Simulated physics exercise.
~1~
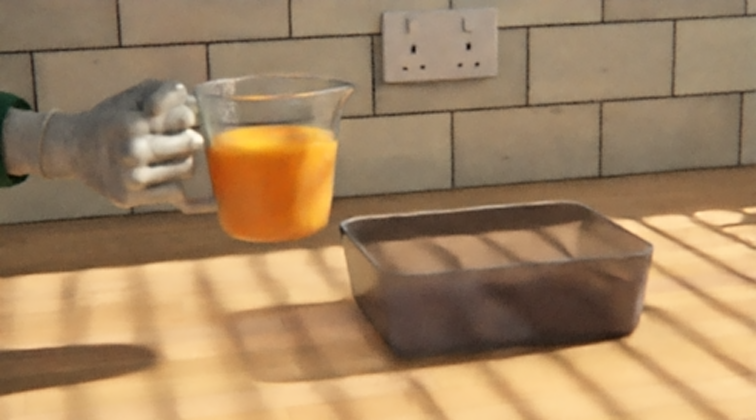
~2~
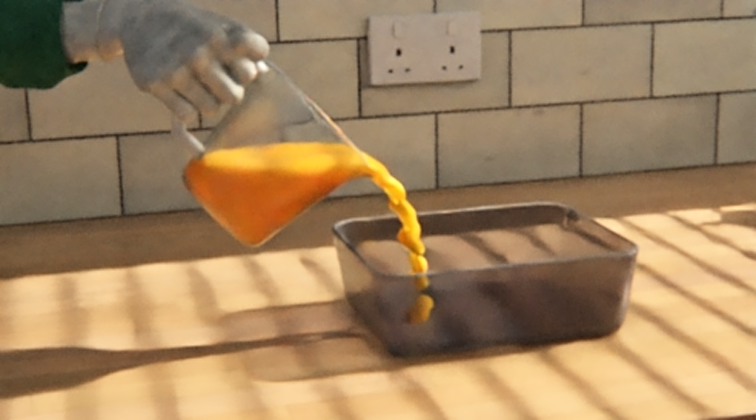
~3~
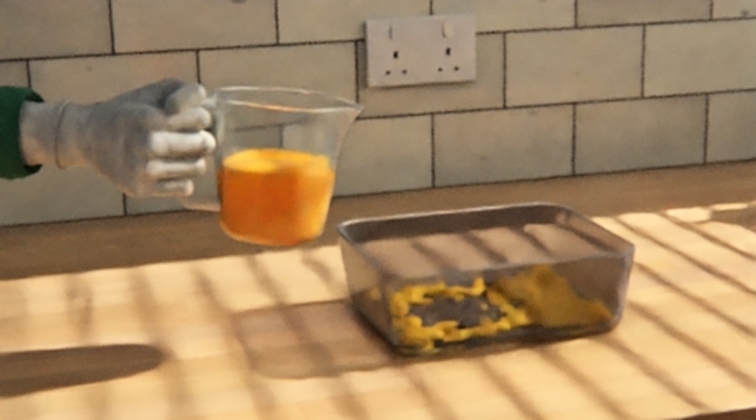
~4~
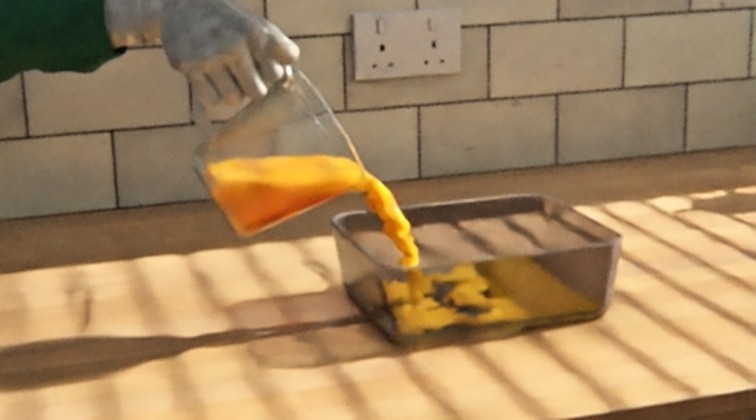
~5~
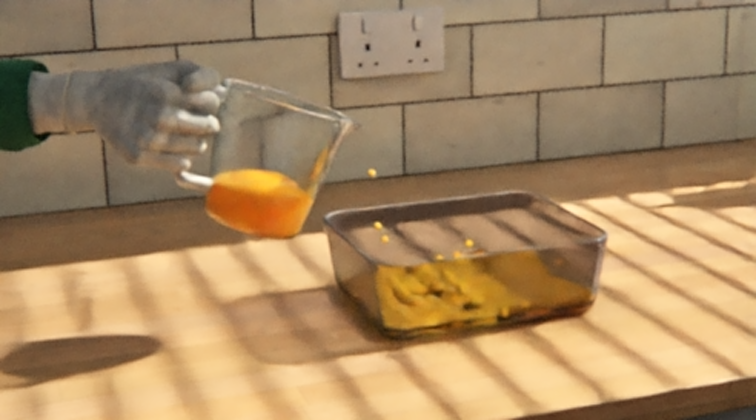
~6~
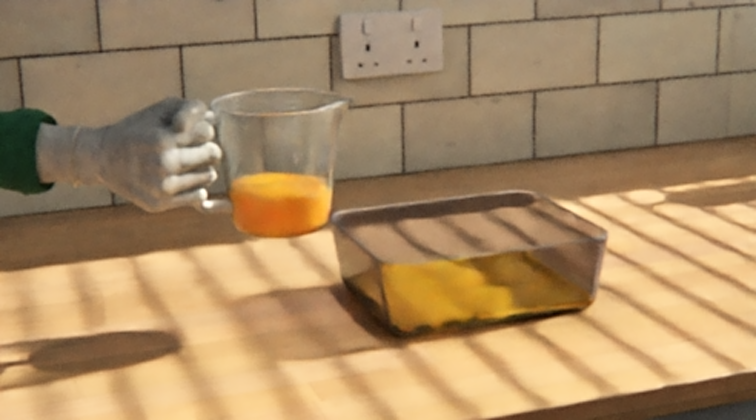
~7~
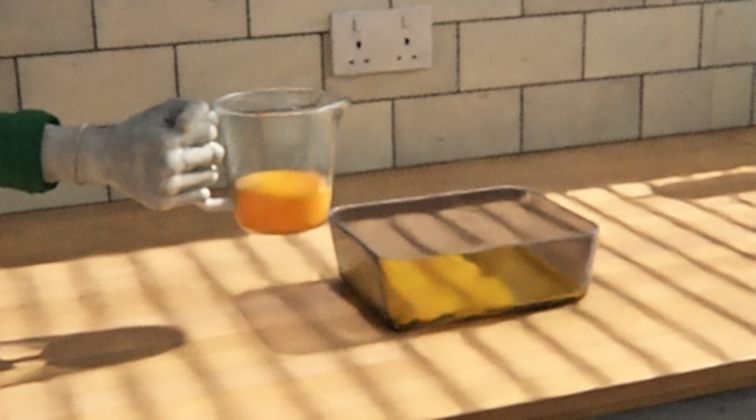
On a wooden worktop, a gloved hand twice pours orange juice into a dish, keeping some.
